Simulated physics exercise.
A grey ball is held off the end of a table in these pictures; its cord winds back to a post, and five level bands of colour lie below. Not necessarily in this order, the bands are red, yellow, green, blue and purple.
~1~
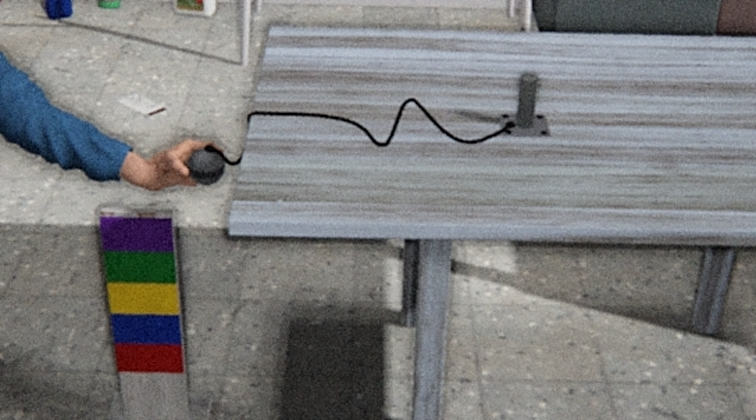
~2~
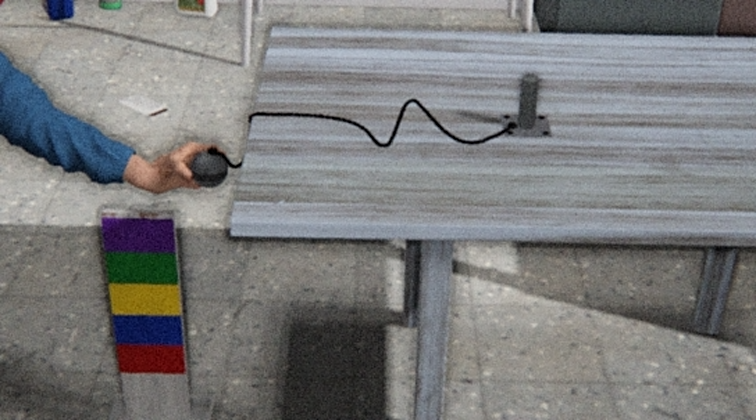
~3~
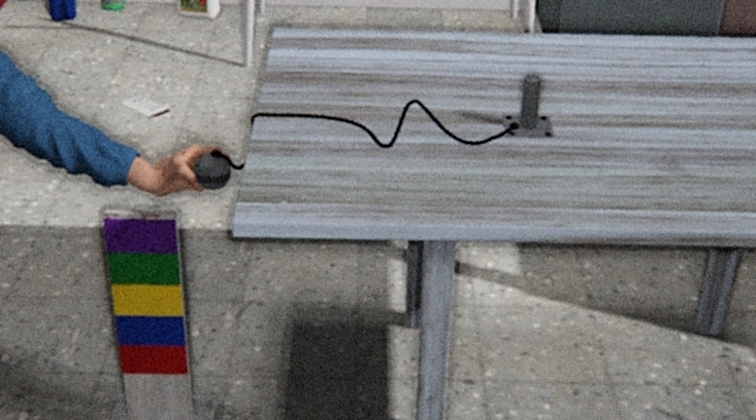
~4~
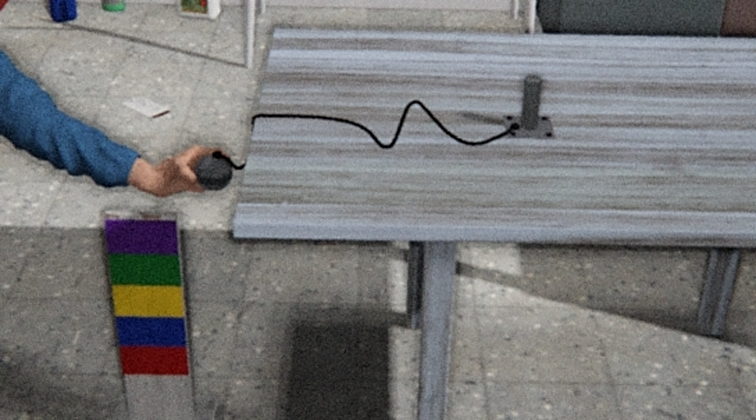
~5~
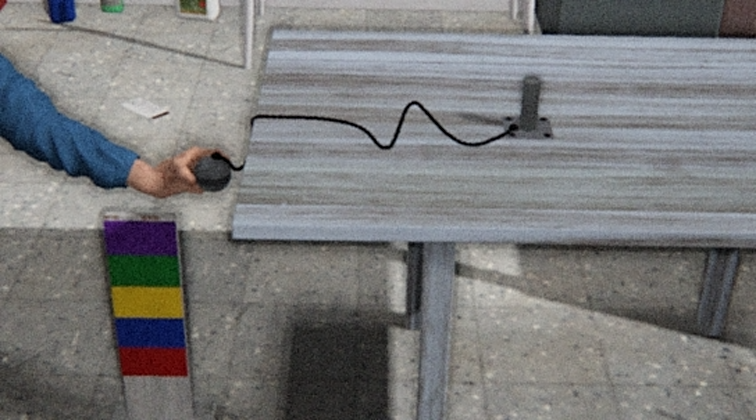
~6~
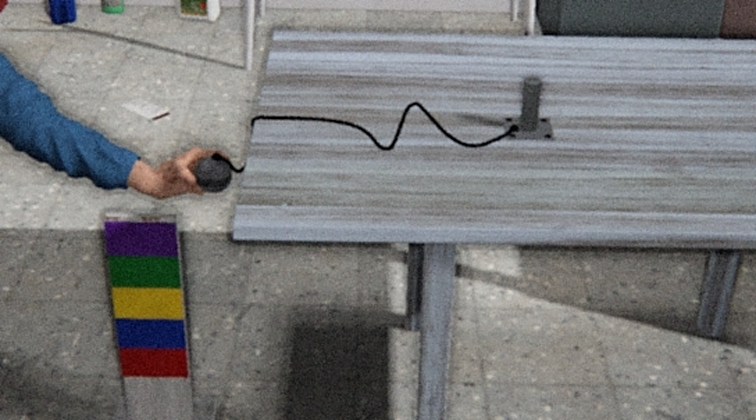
Beside a table above coloured bands, a hand holds a corded grey ball almost still.
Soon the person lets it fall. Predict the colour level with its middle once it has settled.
I would say red.
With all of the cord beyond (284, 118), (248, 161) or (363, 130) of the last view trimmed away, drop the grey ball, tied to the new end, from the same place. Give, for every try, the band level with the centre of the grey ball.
First try: Green; second try: Blue; third try: None, it hangs higher.
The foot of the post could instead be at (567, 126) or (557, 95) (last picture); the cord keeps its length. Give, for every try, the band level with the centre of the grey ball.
Going case by case, it's blue and then blue.
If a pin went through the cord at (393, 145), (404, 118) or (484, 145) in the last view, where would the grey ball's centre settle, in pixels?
Approximately at (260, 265), at (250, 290) and at (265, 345), in that order.
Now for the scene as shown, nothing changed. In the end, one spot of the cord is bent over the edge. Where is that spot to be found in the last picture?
The point sits close to (394, 143).
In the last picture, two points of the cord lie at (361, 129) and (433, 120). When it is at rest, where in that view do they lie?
The first moves to (254, 189), the second to (384, 126).
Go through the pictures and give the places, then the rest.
The first picture shows grey ball (206, 167); purple (137, 236); green (140, 268); yellow (143, 300); blue (146, 330); red (149, 359).
The second picture shows grey ball (209, 169); cord through (480, 142) (425, 111) (397, 127) (354, 124) (265, 115).
The third picture shows grey ball (213, 172).
The fourth picture shows grey ball (214, 173); cord through (483, 143) (428, 112) (399, 129) (357, 125) (268, 116).
The fifth picture shows grey ball (213, 174).
The sixth picture shows grey ball (213, 175); cord through (483, 145) (428, 114) (399, 131) (357, 127) (268, 118).
A little later, ball near (297, 344); level with blue.
Next, ball near (242, 361); level with red.
When it is over, ball near (272, 361); level with red. Its centre hangs level with the red band.
